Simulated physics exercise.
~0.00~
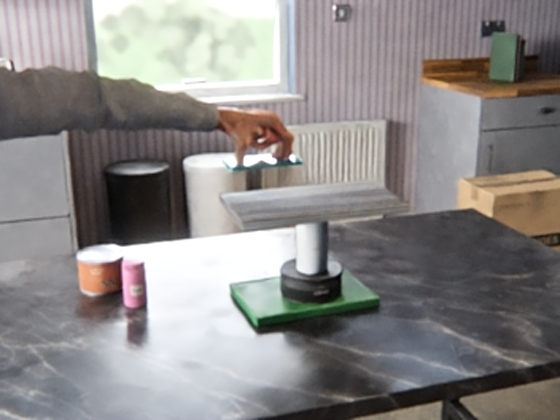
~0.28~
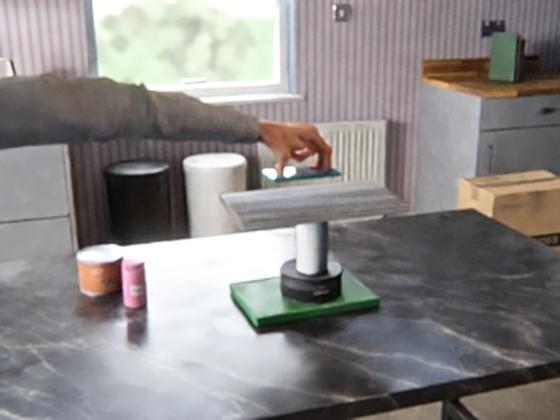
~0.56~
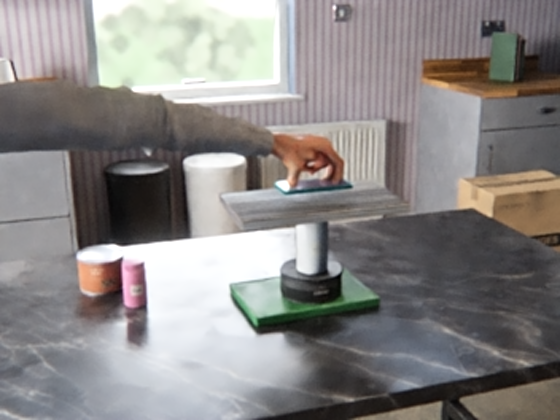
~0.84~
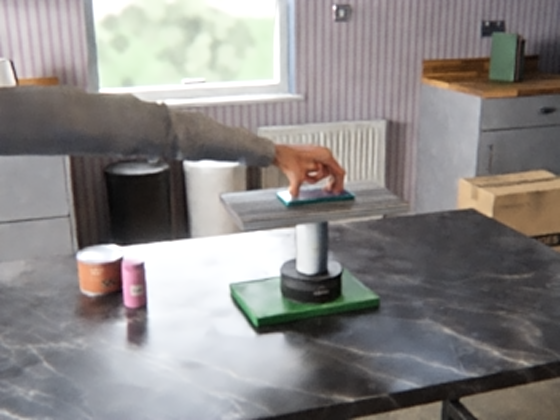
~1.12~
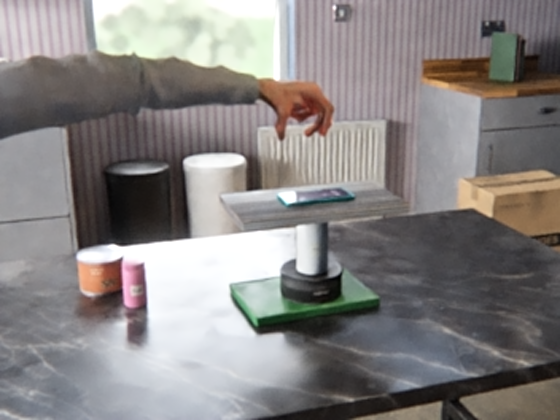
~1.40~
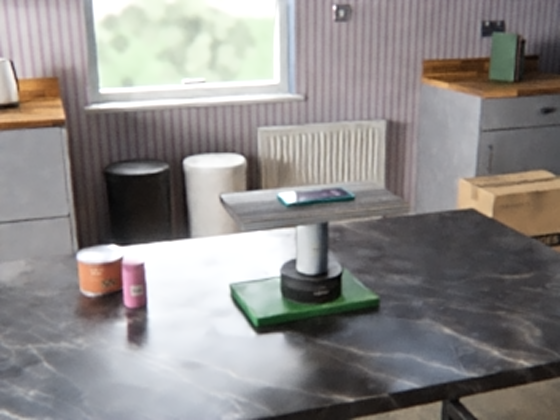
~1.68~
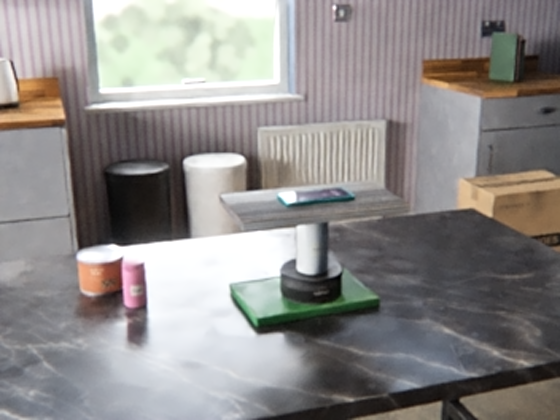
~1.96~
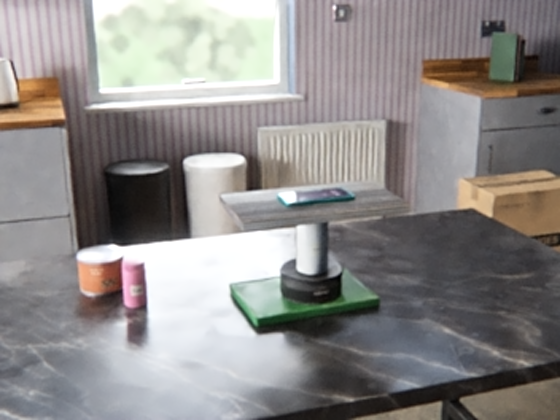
At the start, a hand reaches in from the left holding a turquoise phone near a stack on a dark marbled table, where a grey board rests on a white jar, a black tub and a green tray. An orange tub and a small pink container stand to the left. The hand carries the phone to the right, then lowers it onto the board. The fingers let go and the hand lifts away, then leaves the view. The phone stays flat on the board, and the whole stack remains standing, with nothing falling.
